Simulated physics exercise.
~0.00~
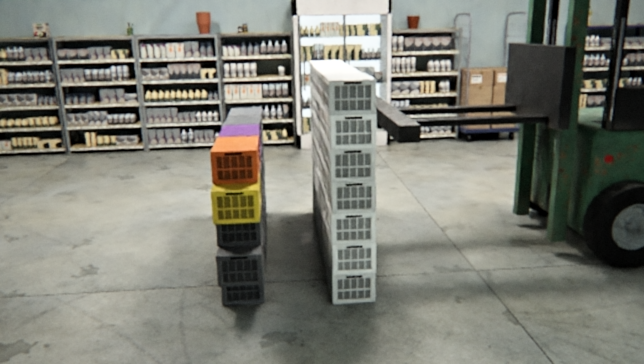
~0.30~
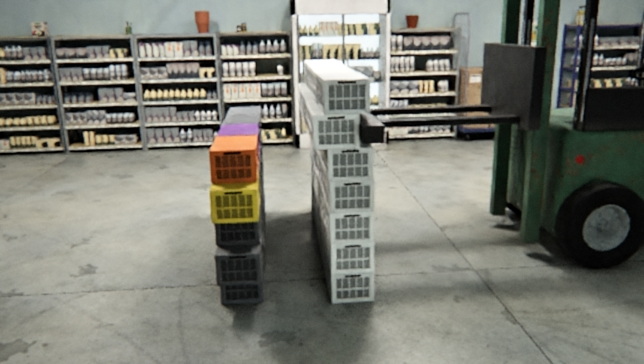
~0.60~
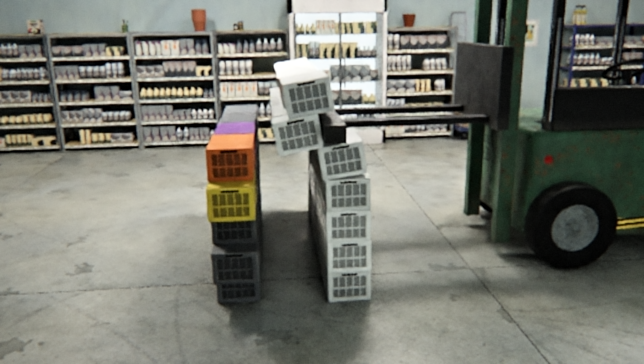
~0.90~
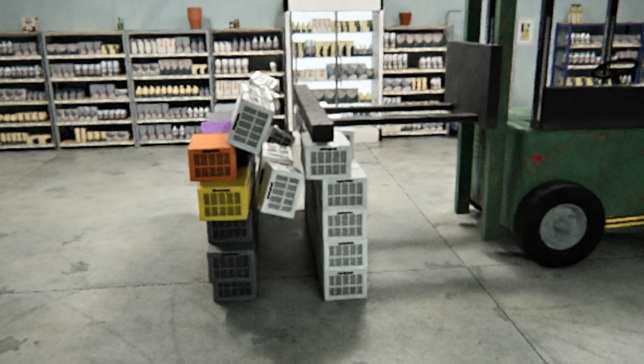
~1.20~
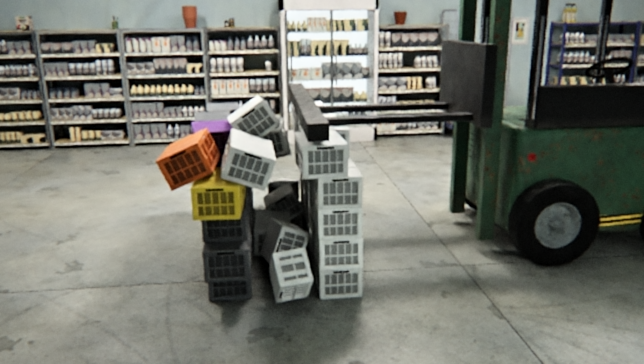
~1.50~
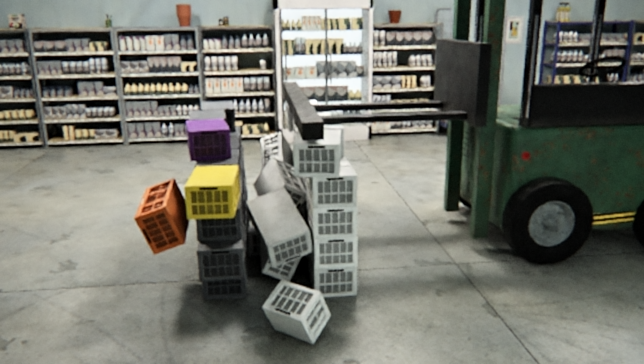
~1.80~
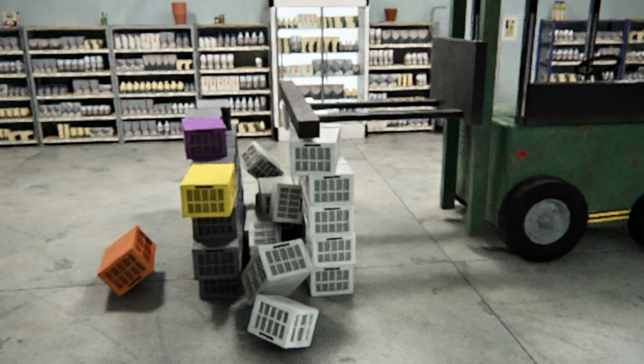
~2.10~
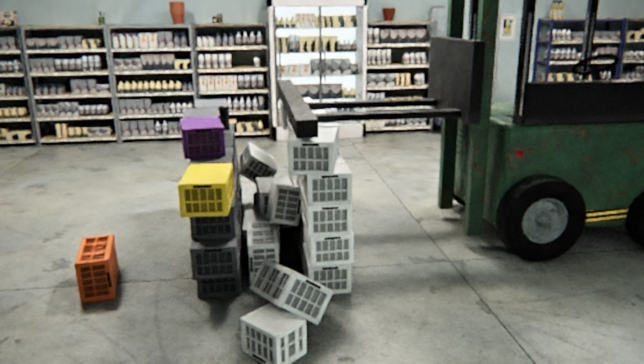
A green lift truck pushes pale crates over, and the orange crate falls to the floor.
